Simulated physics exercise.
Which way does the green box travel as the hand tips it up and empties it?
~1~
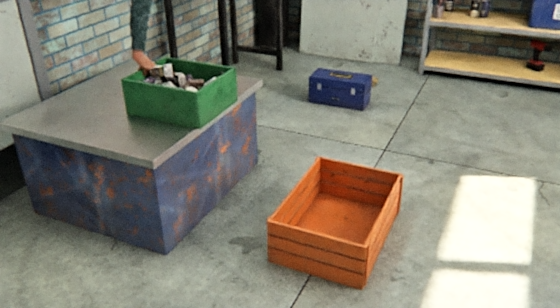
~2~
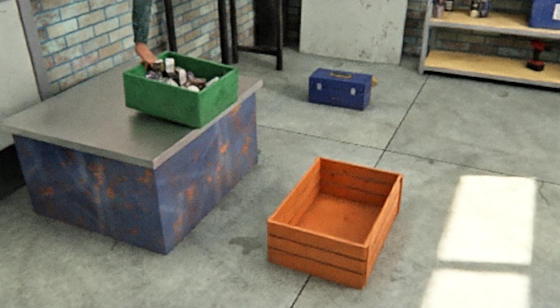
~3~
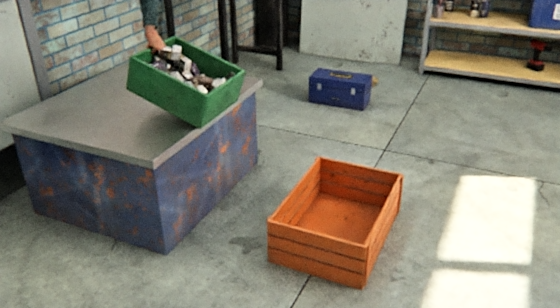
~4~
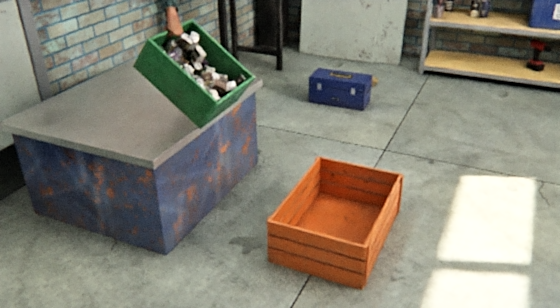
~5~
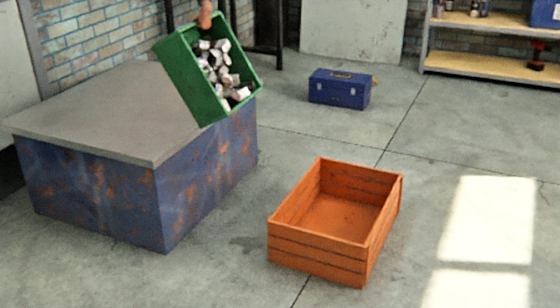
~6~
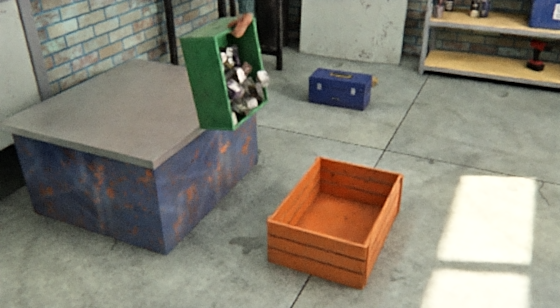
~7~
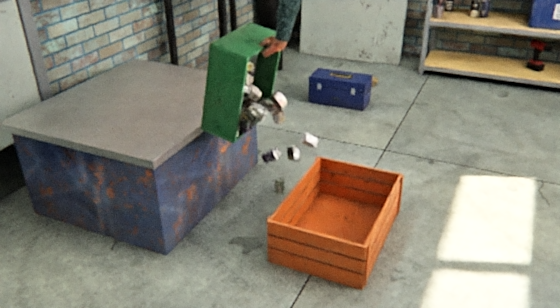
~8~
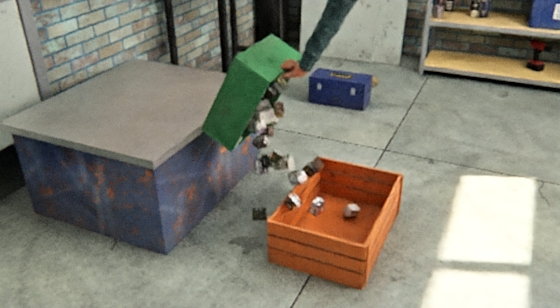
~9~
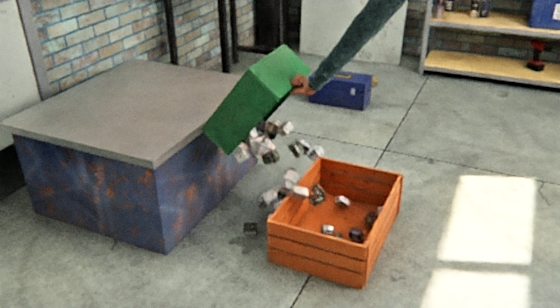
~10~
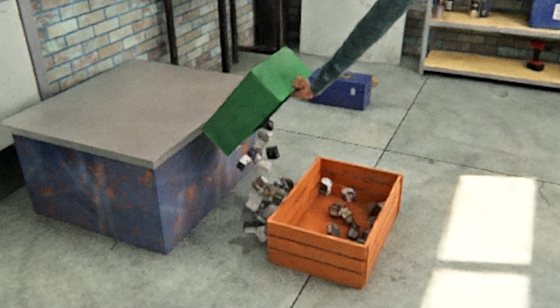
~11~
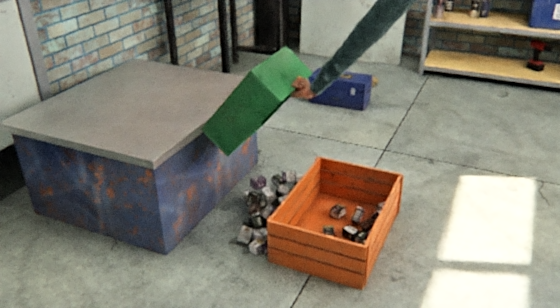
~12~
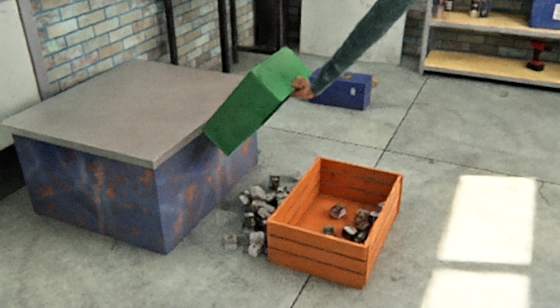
The green box moves to the right as it is tipped and emptied.
